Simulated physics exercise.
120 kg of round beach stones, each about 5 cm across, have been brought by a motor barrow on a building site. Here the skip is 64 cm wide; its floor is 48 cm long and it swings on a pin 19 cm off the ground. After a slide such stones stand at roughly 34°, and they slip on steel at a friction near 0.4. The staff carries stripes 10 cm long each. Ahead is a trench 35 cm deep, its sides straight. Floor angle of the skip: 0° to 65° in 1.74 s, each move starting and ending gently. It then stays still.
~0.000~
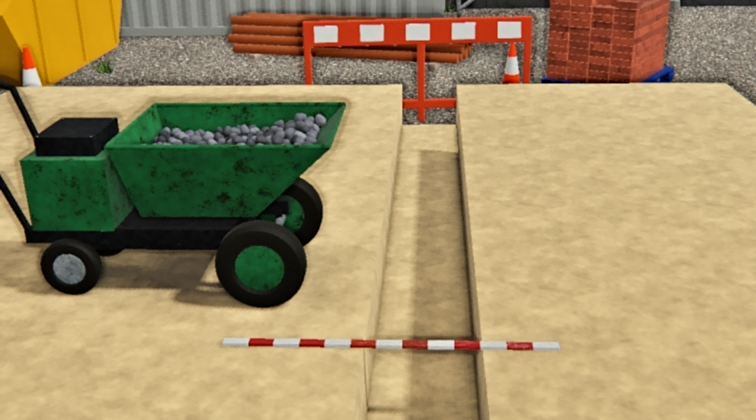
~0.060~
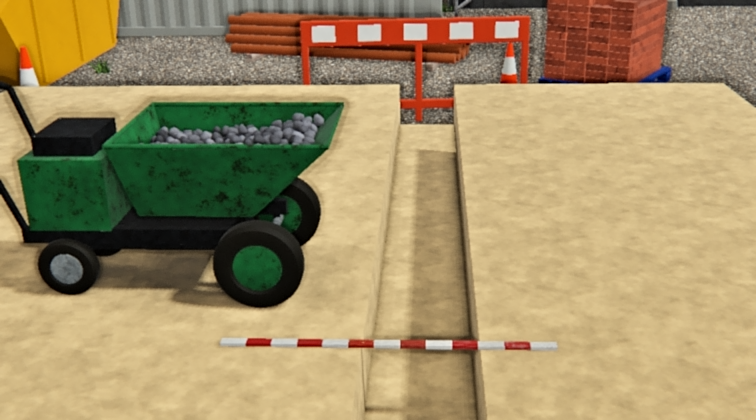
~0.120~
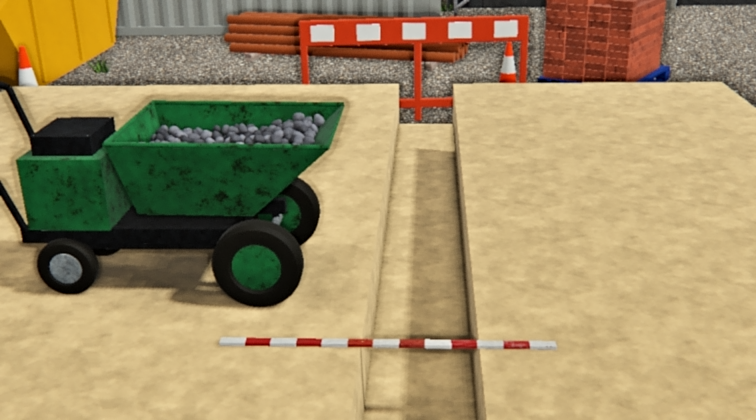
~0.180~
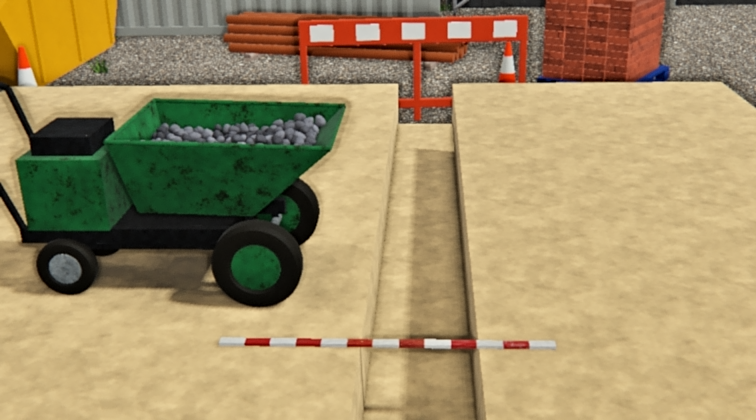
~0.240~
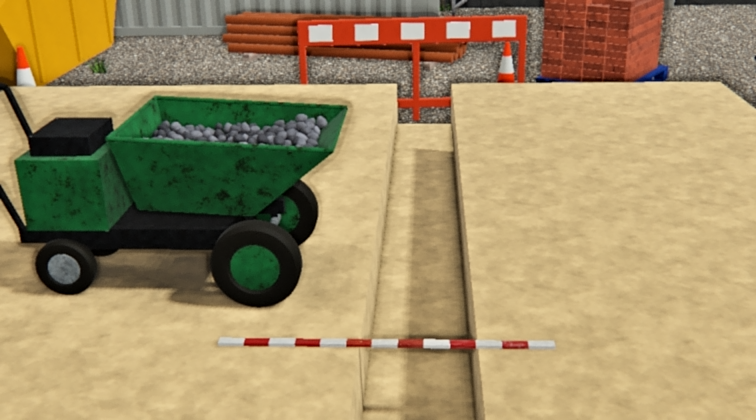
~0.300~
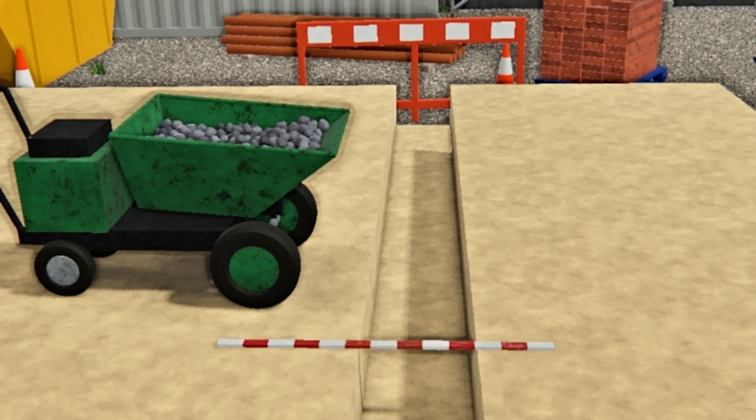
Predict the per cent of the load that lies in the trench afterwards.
94 per cent.
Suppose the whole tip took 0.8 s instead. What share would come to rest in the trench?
Roughly 85 per cent.
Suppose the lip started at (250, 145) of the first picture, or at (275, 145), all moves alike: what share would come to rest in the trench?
85 and 100 %.
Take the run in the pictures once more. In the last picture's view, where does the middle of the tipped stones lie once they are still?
(434, 331).
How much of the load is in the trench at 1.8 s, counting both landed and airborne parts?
By then, around 55 percent.
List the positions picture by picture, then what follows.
The skip is at 0°, its lip at (330, 147); the top of the load is at (298, 126), in the first picture.
Lip at (328, 147), floor tilted 0°, highest stones at (296, 126); the stones move at 0.1 m/s on average, in the second picture.
Lip at (329, 148), floor tilted 1°, highest stones at (297, 126); the stones move at 0.1 m/s on average, in the third picture.
The skip is at 2°, its lip at (330, 149); the top of the load is at (297, 128); the stones move at 0.2 m/s on average, in the fourth picture.
Lip at (333, 151), floor tilted 3°, highest stones at (279, 129); the stones move at 0.2 m/s on average, in the fifth picture.
The skip is at 5°, its lip at (336, 155); the top of the load is at (223, 133); the stones move at 0.2 m/s on average, in the sixth picture.
After 1.3 s the floor is at 55°; 100 % in the skip; the foremost stones are at (408, 232).
After 1.8 s the floor is at 65°; 43 % in the skip, 53 % in the trench, 3 % past the trench; the foremost stones are at (505, 283).
After 2.2 s the floor is at 65°; 14 % in the skip, 80 % in the trench, 6 % past the trench; the foremost stones are at (571, 282).
After 4.1 s the floor is at 65°; 0 % in the skip, 94 % in the trench, 6 % past the trench; the foremost stones are at (597, 280).
